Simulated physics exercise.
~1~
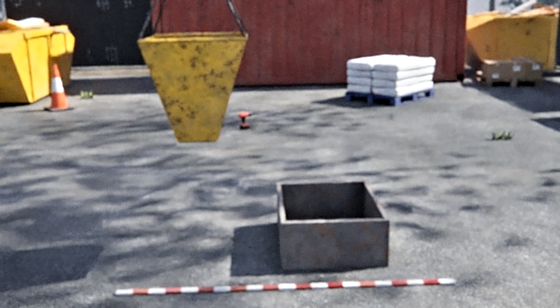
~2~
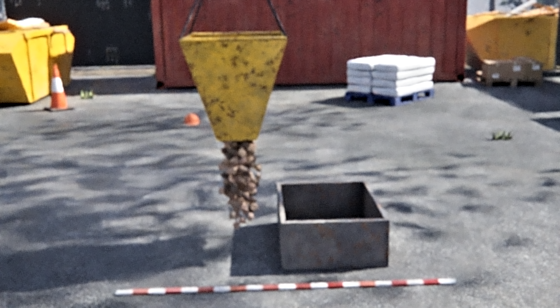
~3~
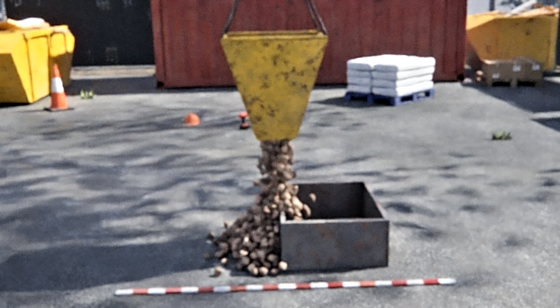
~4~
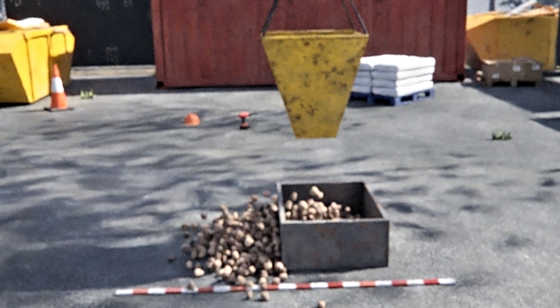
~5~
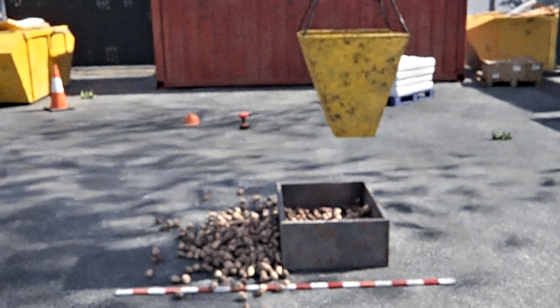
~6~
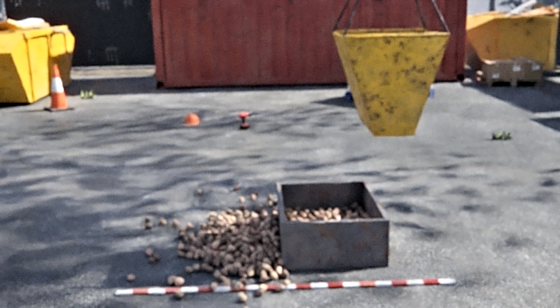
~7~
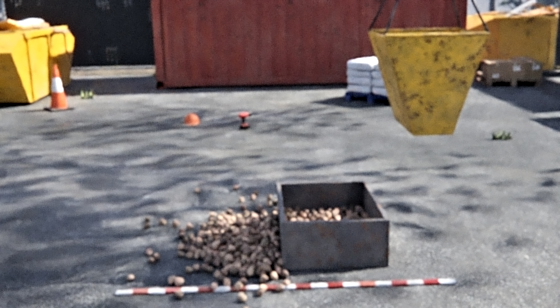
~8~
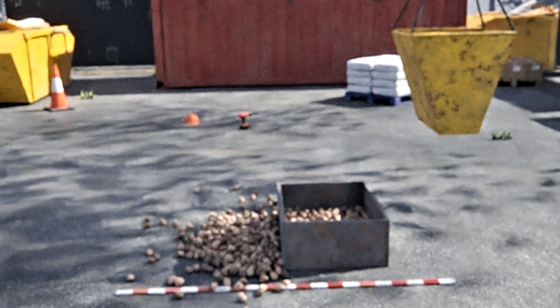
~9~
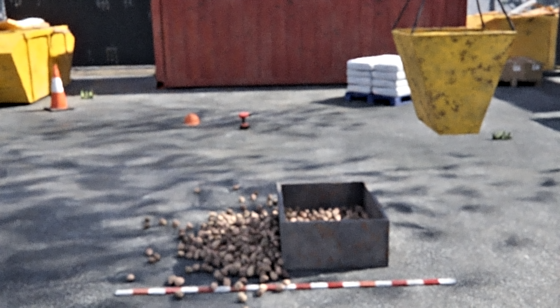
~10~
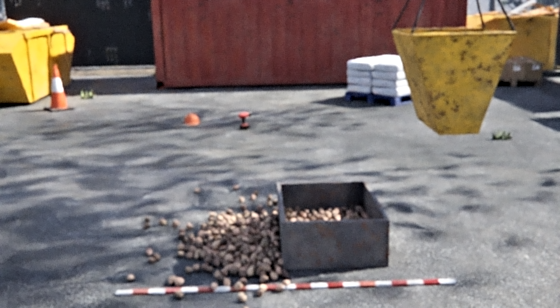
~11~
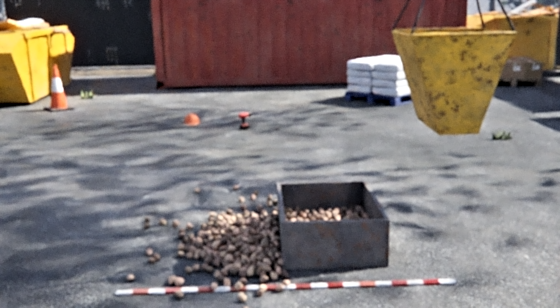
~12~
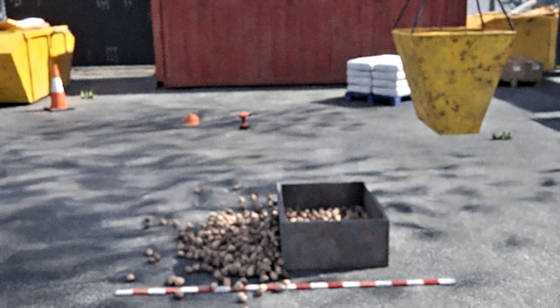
Yellow skip moving right over a yard, dropping brown stones partly into a low bin, with more left heaped beside it.
